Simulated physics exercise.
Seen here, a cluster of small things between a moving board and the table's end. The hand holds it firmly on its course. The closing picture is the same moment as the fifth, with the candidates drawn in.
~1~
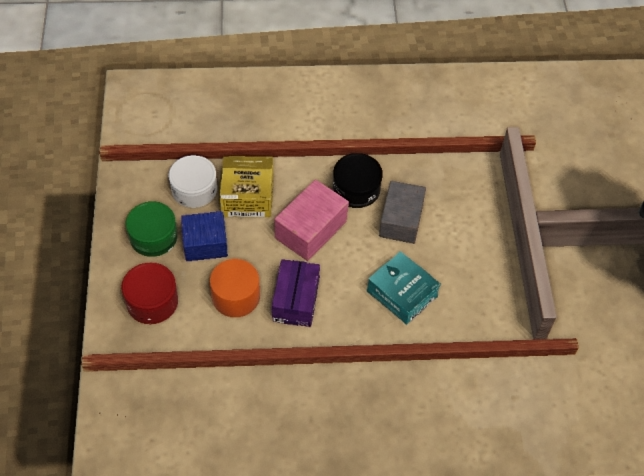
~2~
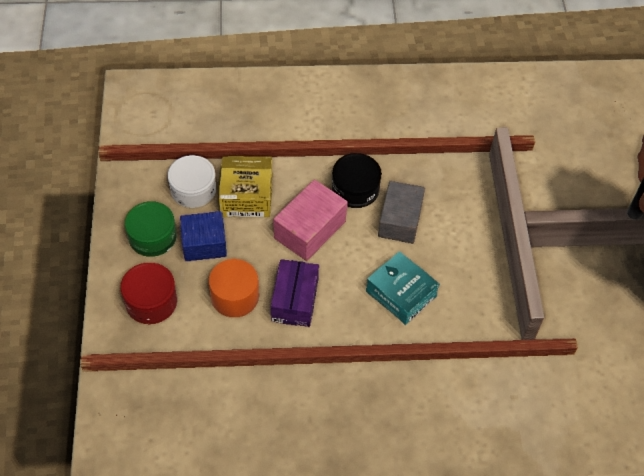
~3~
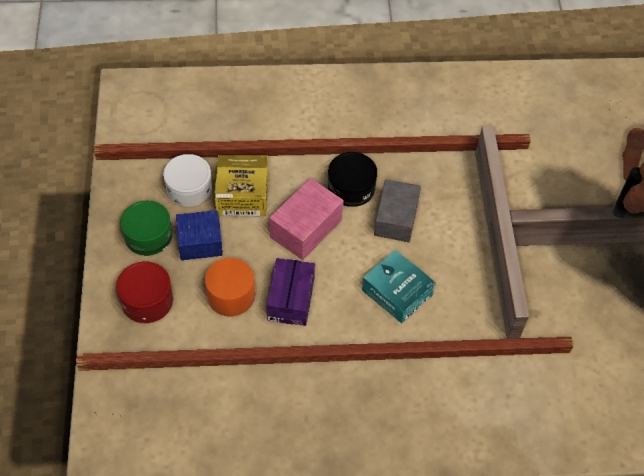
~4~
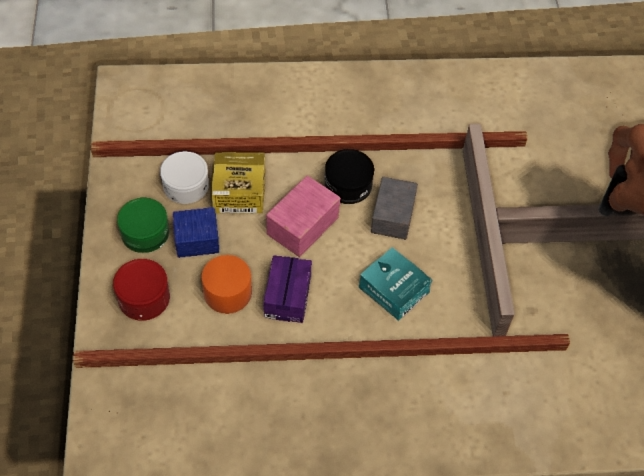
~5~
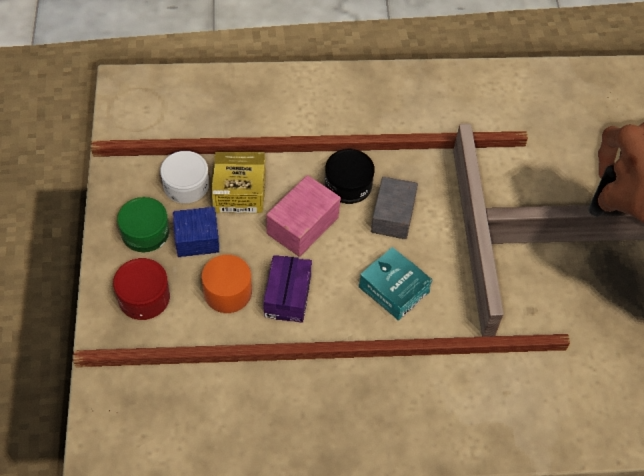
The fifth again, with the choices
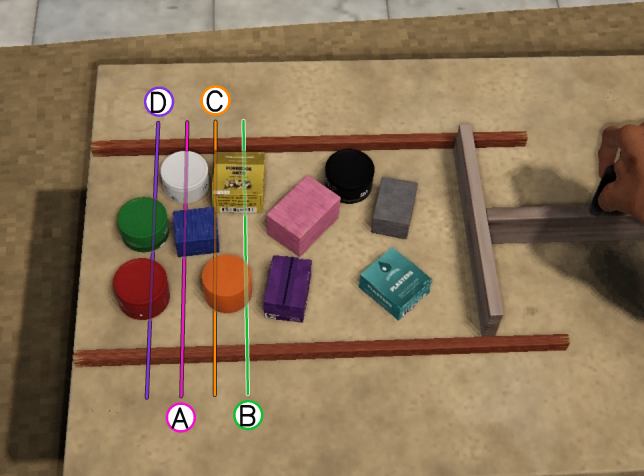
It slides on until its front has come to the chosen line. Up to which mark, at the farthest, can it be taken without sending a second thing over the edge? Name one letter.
As far as mark B.
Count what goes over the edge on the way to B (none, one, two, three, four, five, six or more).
By then, none.
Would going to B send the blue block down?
No.
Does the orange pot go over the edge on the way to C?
No.
On the marked copy, A at (185, 248); B at (246, 246); C at (215, 247); D at (153, 249).
Taking B. A third of the way, board (396, 216); black jar (338, 172); turquoise box (356, 281).
Two thirds of the way, board (313, 218); white tub (165, 166); orange pot (195, 286).
When it is over, board (251, 220); red jar (79, 292); green tub (93, 217); none fallen.
As for the rest, A drops five; C drops two; D drops seven.
